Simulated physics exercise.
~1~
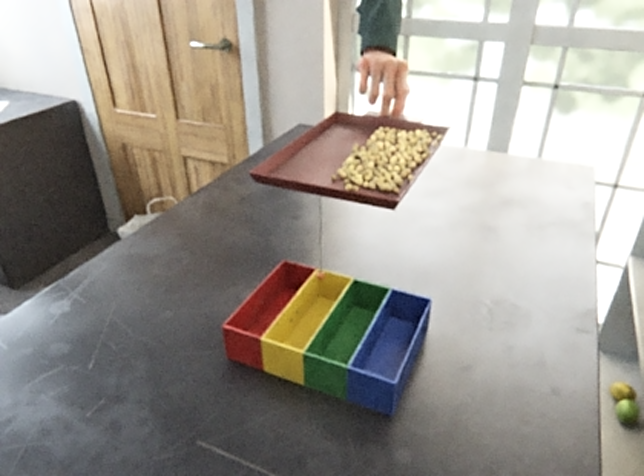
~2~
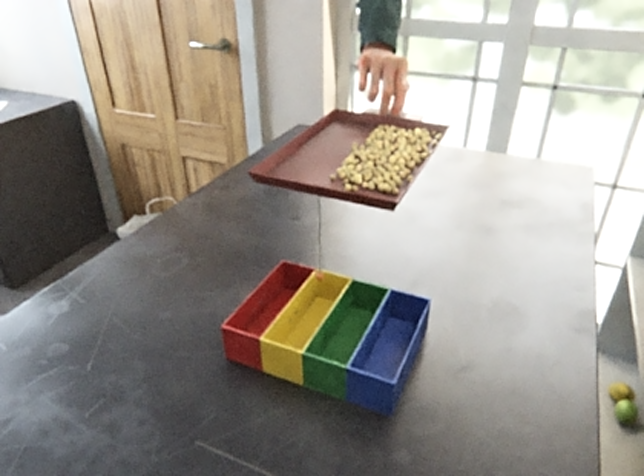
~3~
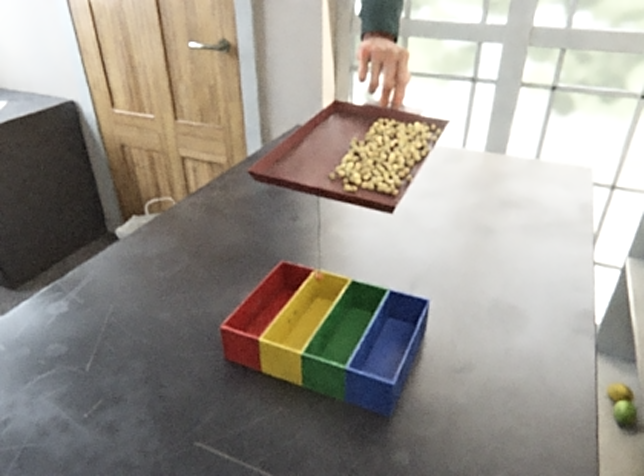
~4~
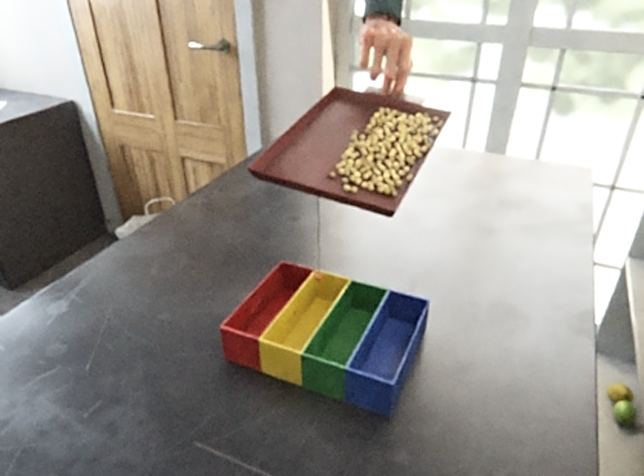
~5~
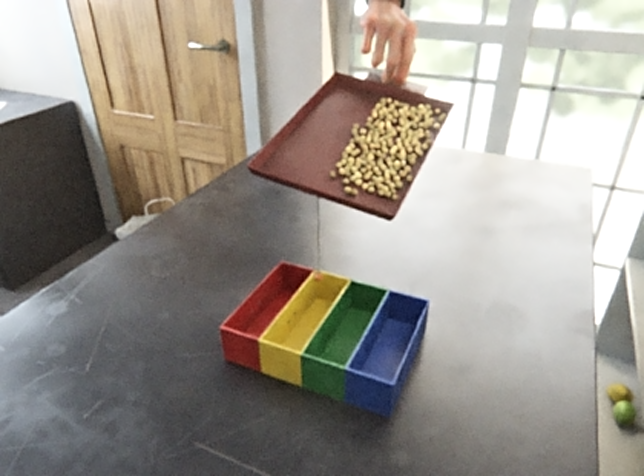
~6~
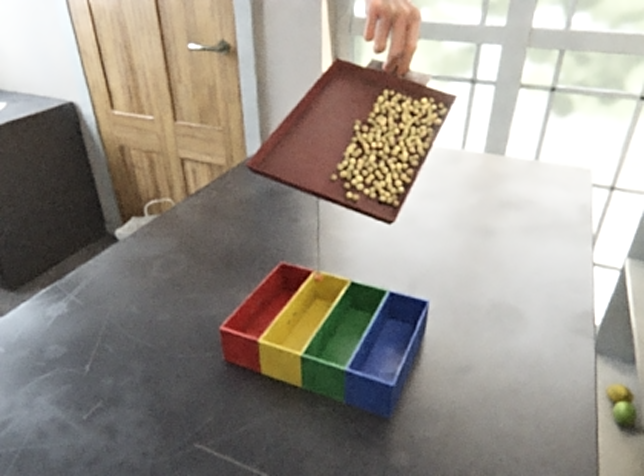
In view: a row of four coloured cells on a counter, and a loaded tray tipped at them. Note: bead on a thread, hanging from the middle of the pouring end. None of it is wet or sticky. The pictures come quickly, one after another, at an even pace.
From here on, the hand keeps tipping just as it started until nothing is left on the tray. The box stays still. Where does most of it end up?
Most ends up in the blue cell.
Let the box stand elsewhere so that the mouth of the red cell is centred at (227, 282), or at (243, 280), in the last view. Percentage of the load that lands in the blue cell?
About 10 and 40 per cent.
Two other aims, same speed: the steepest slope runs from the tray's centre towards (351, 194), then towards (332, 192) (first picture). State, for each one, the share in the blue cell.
I'd expect around 40 in a hundred first and around 20 in a hundred second.
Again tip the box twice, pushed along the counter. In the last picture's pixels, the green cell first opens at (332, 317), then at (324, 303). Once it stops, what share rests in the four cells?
Result: 90 % and 60 %.
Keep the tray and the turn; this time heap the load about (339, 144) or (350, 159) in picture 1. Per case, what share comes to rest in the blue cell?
Estimate: 60 % first, 60 % second.
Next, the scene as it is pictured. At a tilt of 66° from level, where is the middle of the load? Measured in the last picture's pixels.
Centre estimate: (381, 236).
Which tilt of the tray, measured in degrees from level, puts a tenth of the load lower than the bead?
Tilt: Around 65 degrees.
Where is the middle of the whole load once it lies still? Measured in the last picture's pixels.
(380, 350).
Shortly afterwards, tray tipped steeply; near half on the tray; near a quarter in the blue cell; a little in the green cell; near a quarter falling or outside the box.
Next, tray tipped past a quarter turn; near two thirds in the blue cell; near a third in the green cell; only a few in the yellow cell; only a few falling or outside the box.
Some moments later, tray tipped past a quarter turn; near two thirds in the blue cell; near a third in the green cell; only a few in the yellow cell; only a few falling or outside the box.
In the end, tray tipped past a quarter turn; near two thirds in the blue cell; near a third in the green cell; only a few in the yellow cell; none at all in the red cell; only a few outside the box.
